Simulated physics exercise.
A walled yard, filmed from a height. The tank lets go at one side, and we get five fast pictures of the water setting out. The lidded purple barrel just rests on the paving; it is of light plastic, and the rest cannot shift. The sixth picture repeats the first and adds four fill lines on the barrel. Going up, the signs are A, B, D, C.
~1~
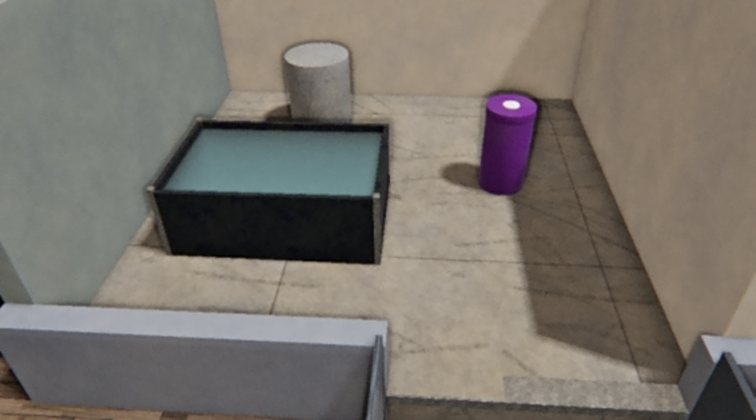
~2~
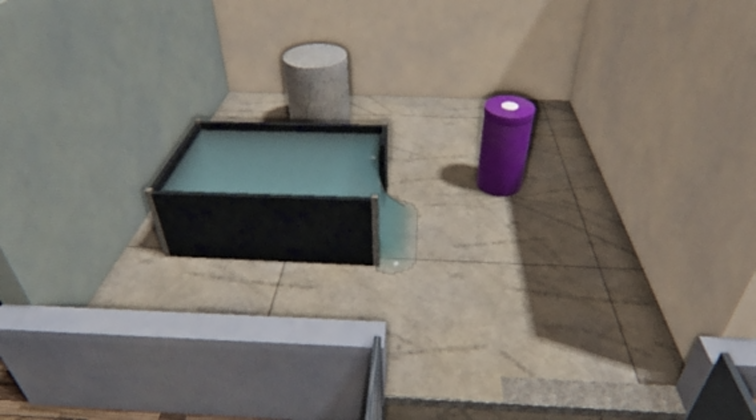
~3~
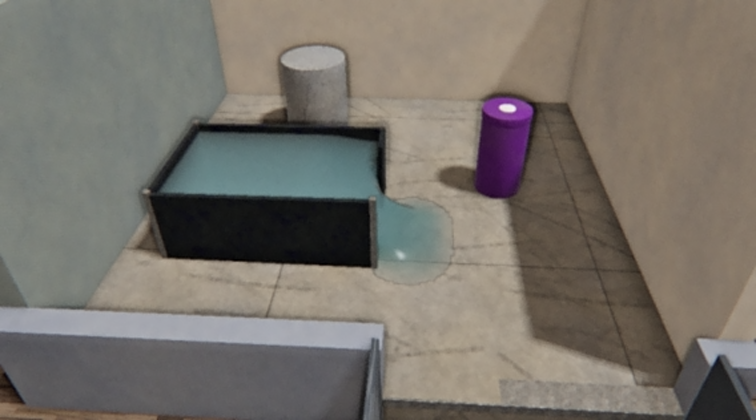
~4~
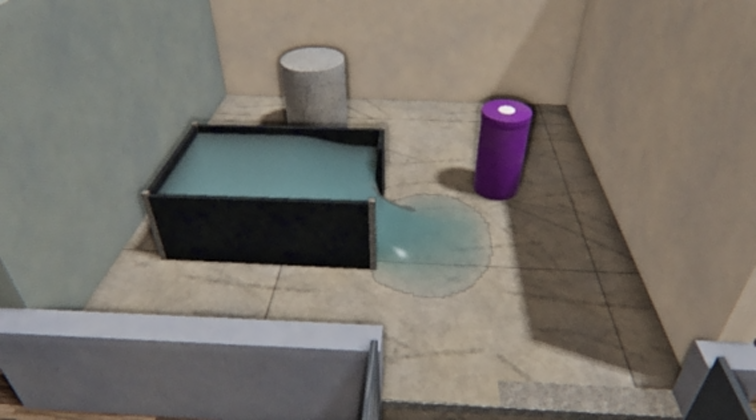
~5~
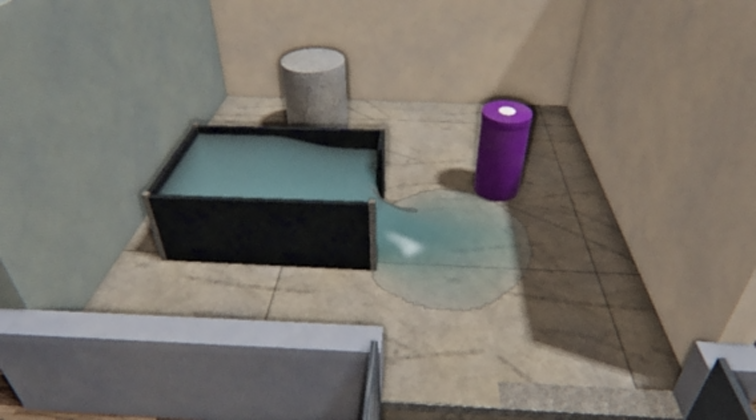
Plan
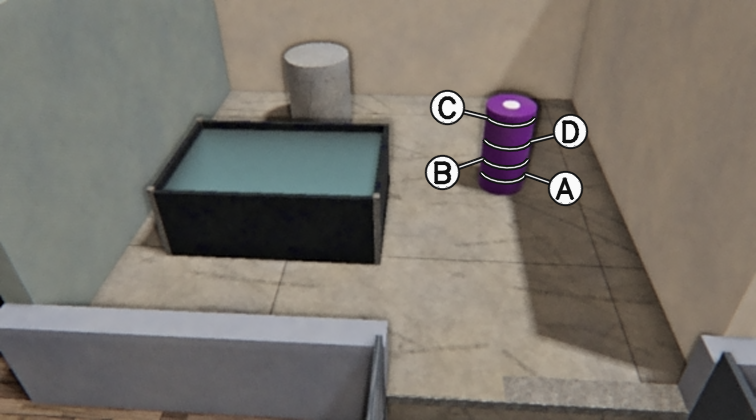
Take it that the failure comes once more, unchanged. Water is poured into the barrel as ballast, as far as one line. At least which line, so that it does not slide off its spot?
The limit is A.
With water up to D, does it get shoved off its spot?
No, not at all.
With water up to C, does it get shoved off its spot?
No, not at all.
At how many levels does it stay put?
All four.
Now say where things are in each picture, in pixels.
Lid of the purple barrel at (510, 105); tank full, its middle at (279, 162); open gate at (540, 332).
Water covers 2 % of the ground and is seen nearest the barrel at (401, 203).
Water covers 4 % of the ground and is seen nearest the barrel at (428, 204).
Water covers 7 % of the ground and is seen nearest the barrel at (470, 211).
Lid of the purple barrel at (506, 112); water covers 10 % of the ground and is seen nearest the barrel at (475, 198).
On the marked copy, A at (504, 182); B at (506, 167); C at (512, 125); D at (509, 149); from the bottom up A, B, D, C.
For mark A, it does not move.
For mark B, it does not move.
For mark C, it does not move.
For mark D, it does not move.
